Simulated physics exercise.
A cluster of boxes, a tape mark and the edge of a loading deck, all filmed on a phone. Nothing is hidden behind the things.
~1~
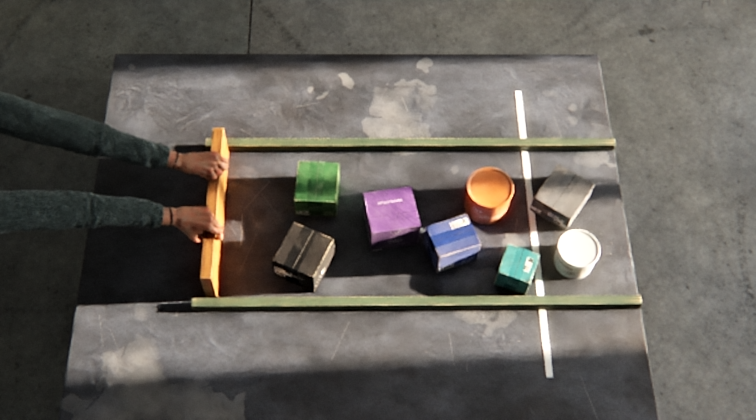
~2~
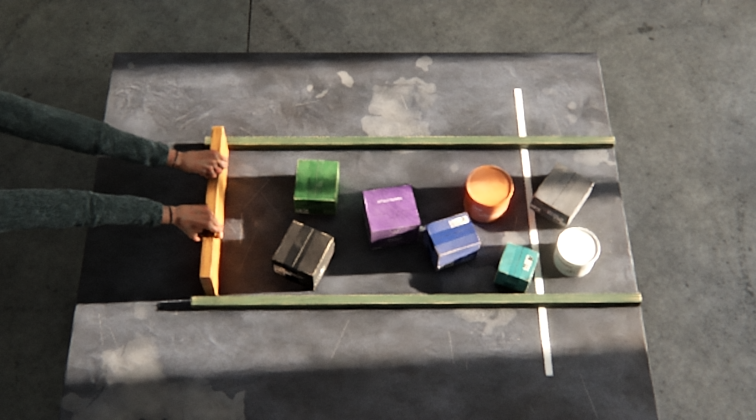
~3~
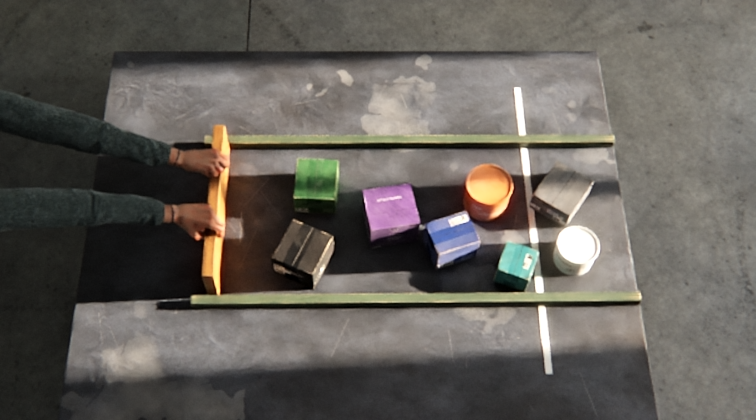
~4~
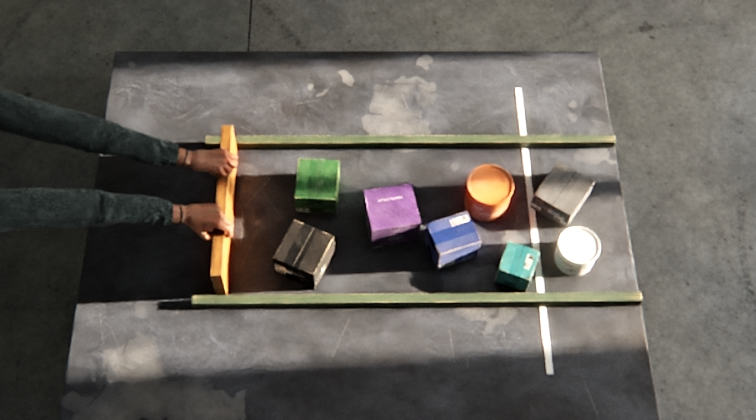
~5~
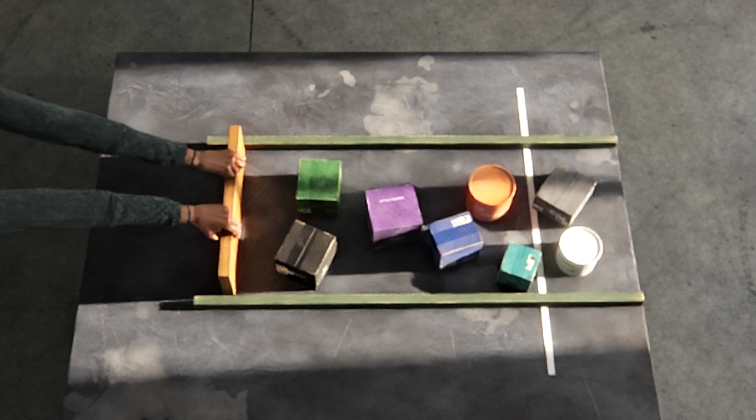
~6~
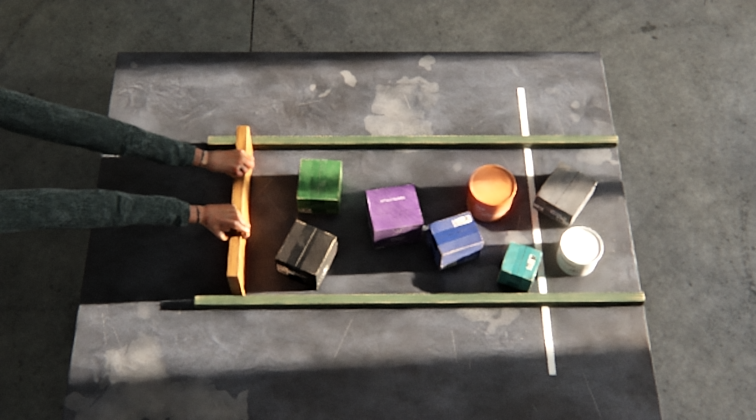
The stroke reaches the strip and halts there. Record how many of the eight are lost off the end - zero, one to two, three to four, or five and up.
Looks to me like the count going over is a three or a four.
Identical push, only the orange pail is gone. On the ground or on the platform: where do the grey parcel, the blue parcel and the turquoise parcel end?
So the grey parcel falls off, the blue parcel remains, the turquoise parcel remains.
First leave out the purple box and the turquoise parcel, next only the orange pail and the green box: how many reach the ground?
Taking the two tries in turn, it comes to 2 and 1.
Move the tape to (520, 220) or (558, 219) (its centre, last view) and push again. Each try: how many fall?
Try 1: 2; try 2: 3.
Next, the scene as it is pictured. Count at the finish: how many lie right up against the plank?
2 are in contact with it.
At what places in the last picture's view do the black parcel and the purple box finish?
The black parcel ends at (563, 246) and the purple box at (601, 194).
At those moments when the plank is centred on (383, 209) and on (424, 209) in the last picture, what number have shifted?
Counts: 6, 8.
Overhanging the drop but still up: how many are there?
0 of them.
Early on, none off yet; white pail at rest near (579, 252); grey parcel at rest near (565, 195); turquoise parcel at rest near (519, 267).
A while later, none off yet; white pail travelled a little near (594, 244); grey parcel travelled a little near (593, 197); turquoise parcel travelled about its own width near (571, 270).
Finally, the number that fall off is three or four; lost, orange pail, grey parcel and white pail.
